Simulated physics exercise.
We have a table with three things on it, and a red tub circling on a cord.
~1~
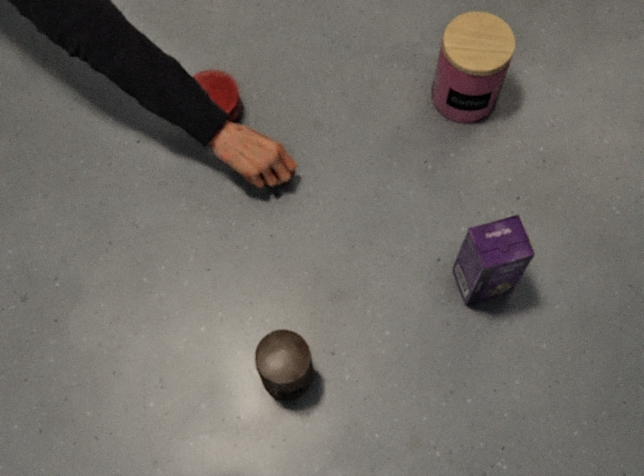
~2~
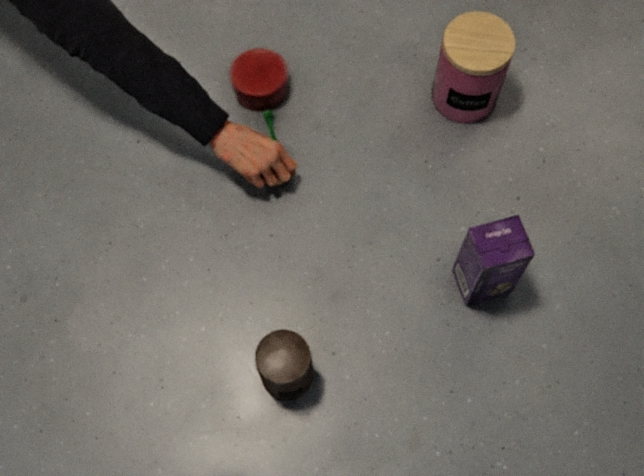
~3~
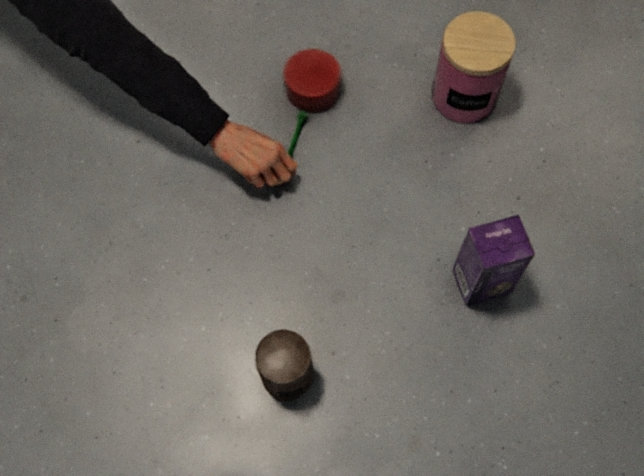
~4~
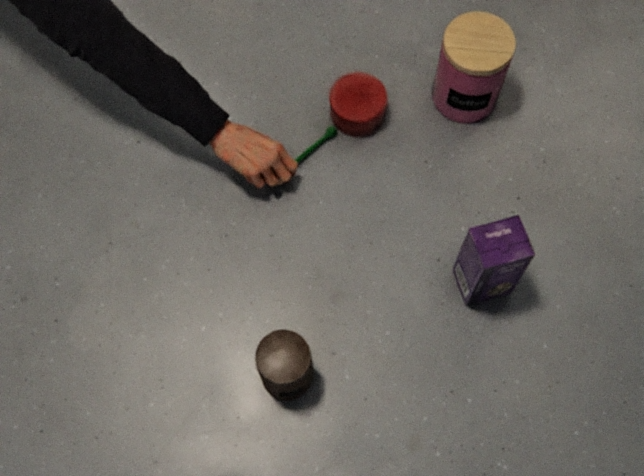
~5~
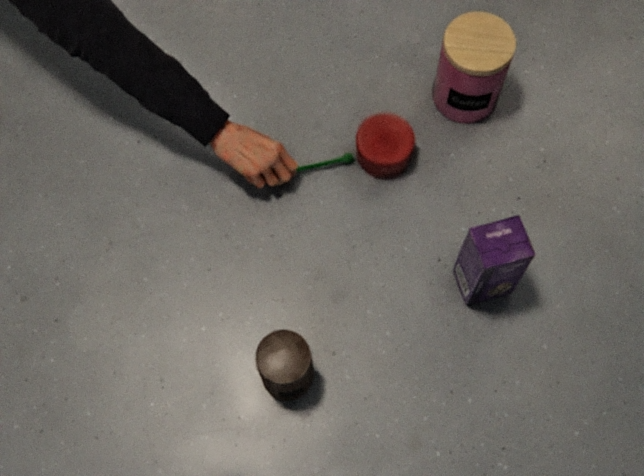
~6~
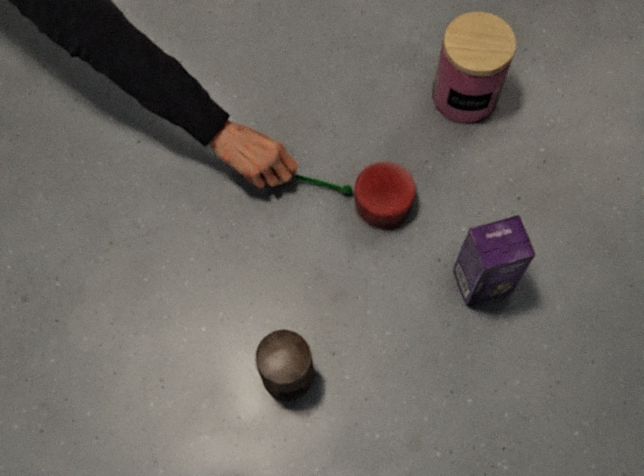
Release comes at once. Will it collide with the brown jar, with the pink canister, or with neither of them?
The brown jar is hit; the pink canister is missed.
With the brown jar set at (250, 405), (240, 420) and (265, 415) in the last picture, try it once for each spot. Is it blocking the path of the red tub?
Taking the places in turn, it is knocked, then it is knocked, and last it is knocked.
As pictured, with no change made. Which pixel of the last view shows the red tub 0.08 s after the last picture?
Approx. position: (333, 288).
Then, 0.08 s after the last picture, tub near (333, 288).
Then, 0.20 s after the last picture, tub near (294, 354); brown jar pushed aside.
At rest, tub near (274, 384); brown jar pushed aside. The brown jar takes the knock and the pink canister stays untouched.
